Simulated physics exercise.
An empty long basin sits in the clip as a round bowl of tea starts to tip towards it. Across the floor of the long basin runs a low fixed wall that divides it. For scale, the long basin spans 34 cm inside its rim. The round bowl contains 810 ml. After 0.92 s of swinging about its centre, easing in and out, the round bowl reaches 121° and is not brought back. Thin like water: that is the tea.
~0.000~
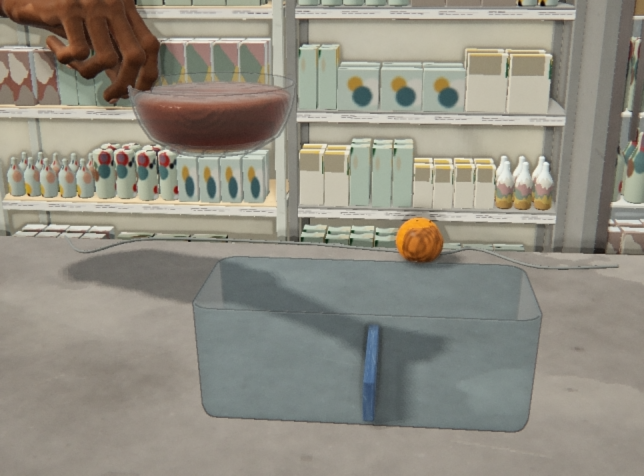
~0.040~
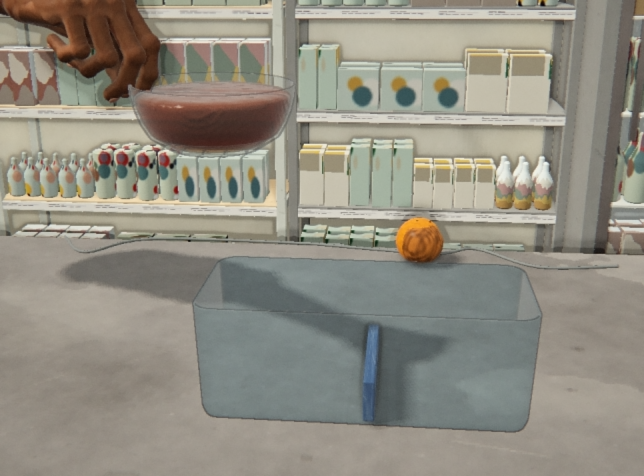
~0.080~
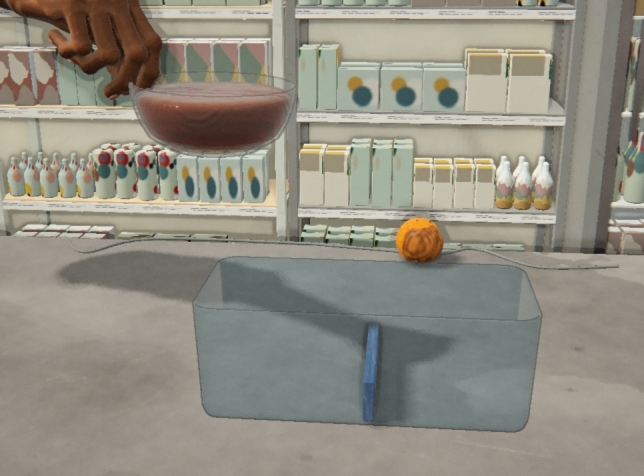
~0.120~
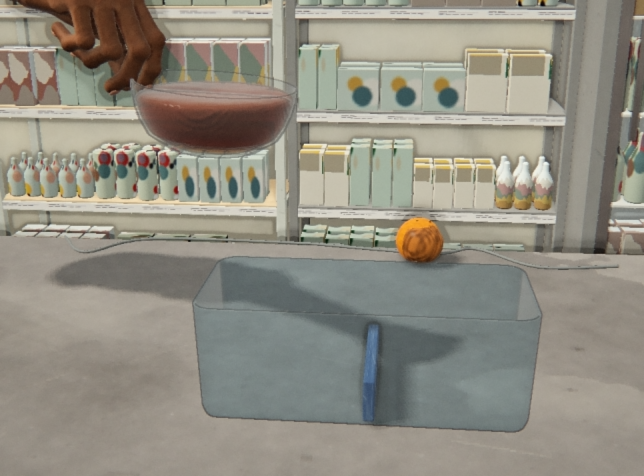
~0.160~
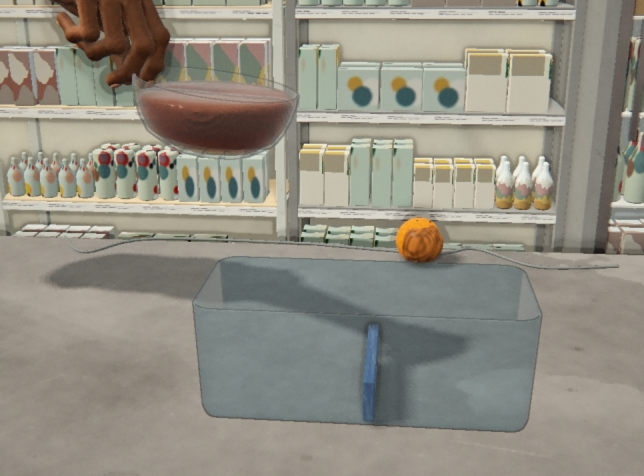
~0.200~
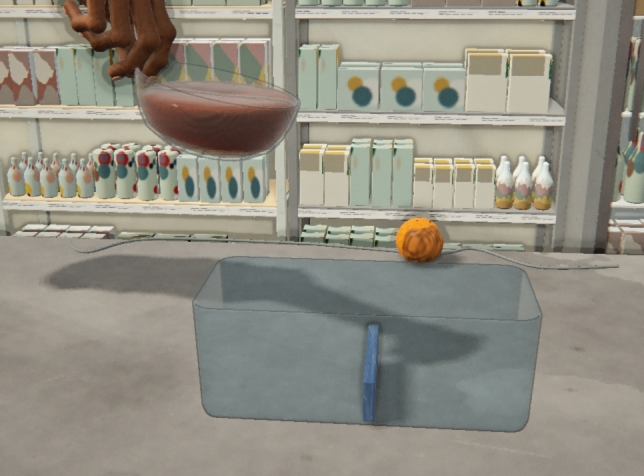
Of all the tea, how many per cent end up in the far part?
Roughly 39 per cent.
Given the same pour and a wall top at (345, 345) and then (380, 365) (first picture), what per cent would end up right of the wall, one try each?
Roughly 60 per cent, then 30 per cent.
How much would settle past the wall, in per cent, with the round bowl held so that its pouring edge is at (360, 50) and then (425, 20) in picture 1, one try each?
Respectively about 75 and 70 percent.
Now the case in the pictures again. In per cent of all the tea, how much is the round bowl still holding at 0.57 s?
Close to 20 in a hundred.
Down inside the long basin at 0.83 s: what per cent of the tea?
Close to 96 in a hundred.
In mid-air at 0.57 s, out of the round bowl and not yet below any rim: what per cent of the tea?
Some 56 per cent, I reckon.
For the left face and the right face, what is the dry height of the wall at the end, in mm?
On the left it's about 26 mm; on the right, about 32 mm.
By 0.57 s the tilt is 82° and 20 per cent is still to pour, 9 is left of the wall and 16 right of it.
By 0.83 s the tilt is 118° and 0 per cent is still to pour, 57 is left of the wall and 39 right of it.
By 1.12 s the tilt is 121° and 0 per cent is still to pour, 58 is left of the wall and 39 right of it.
By 1.42 s the tilt is 121° and 0 per cent is still to pour, 58 is left of the wall and 39 right of it.
At rest 58 per cent lies left of the wall, 39 right of it and 3 outside.
